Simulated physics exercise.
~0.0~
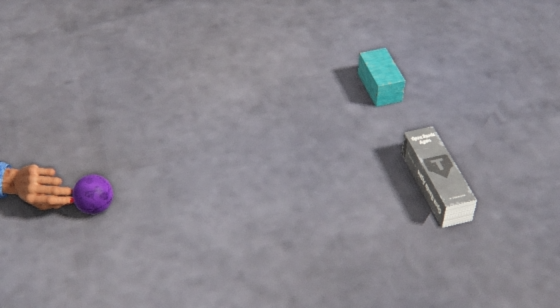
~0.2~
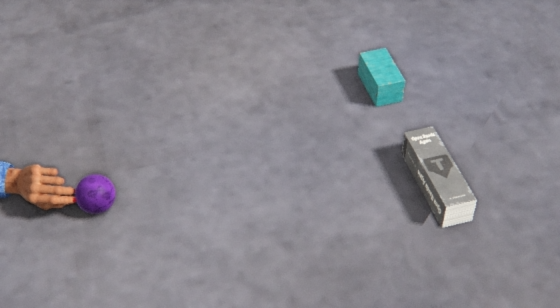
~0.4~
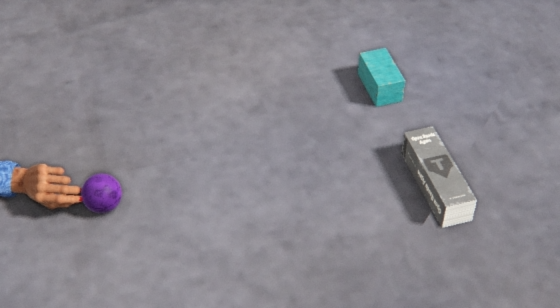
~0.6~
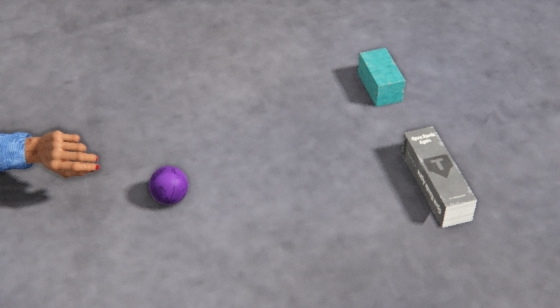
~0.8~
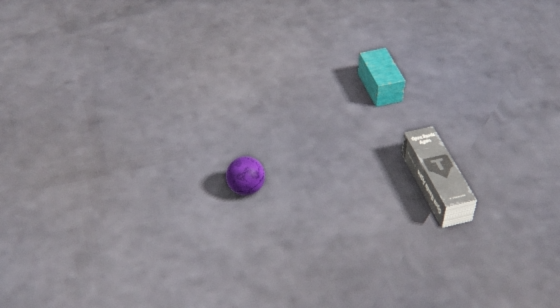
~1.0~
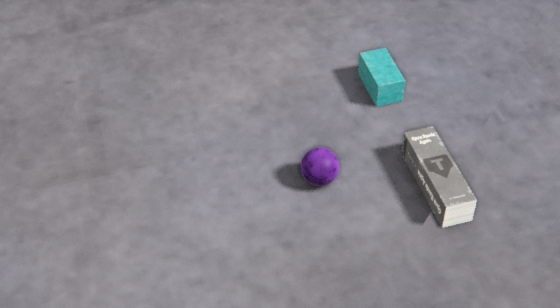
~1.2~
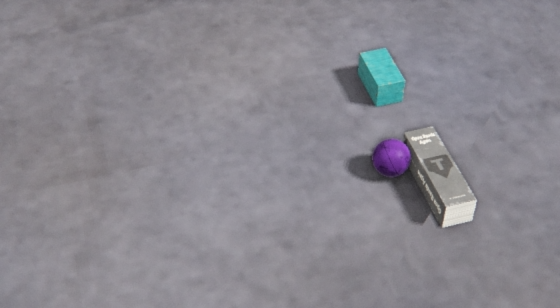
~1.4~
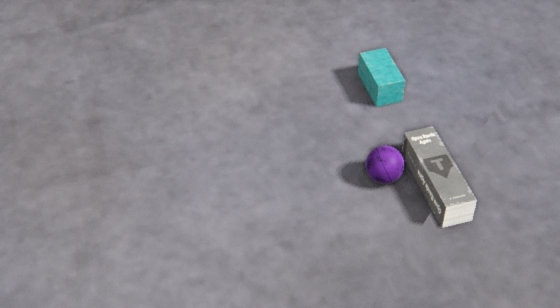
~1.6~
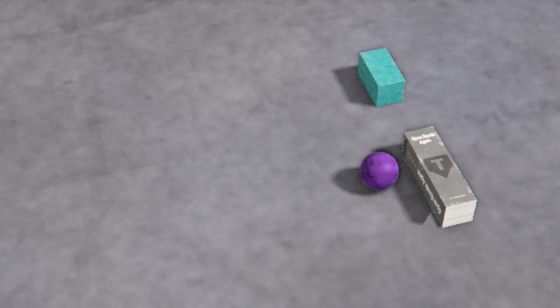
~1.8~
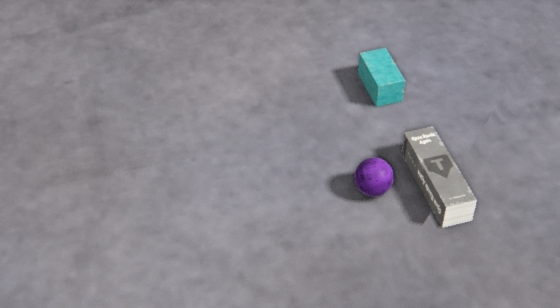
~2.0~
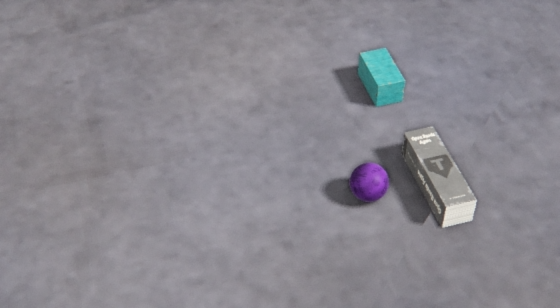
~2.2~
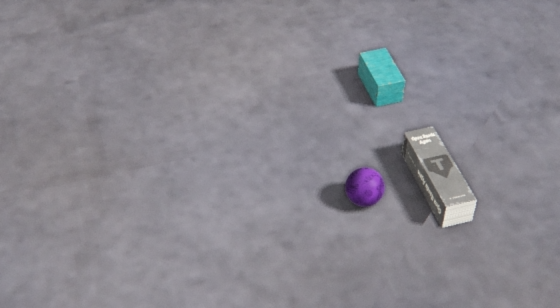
On a grey surface, a hand rolls a purple ball, which bounces off a grey box.
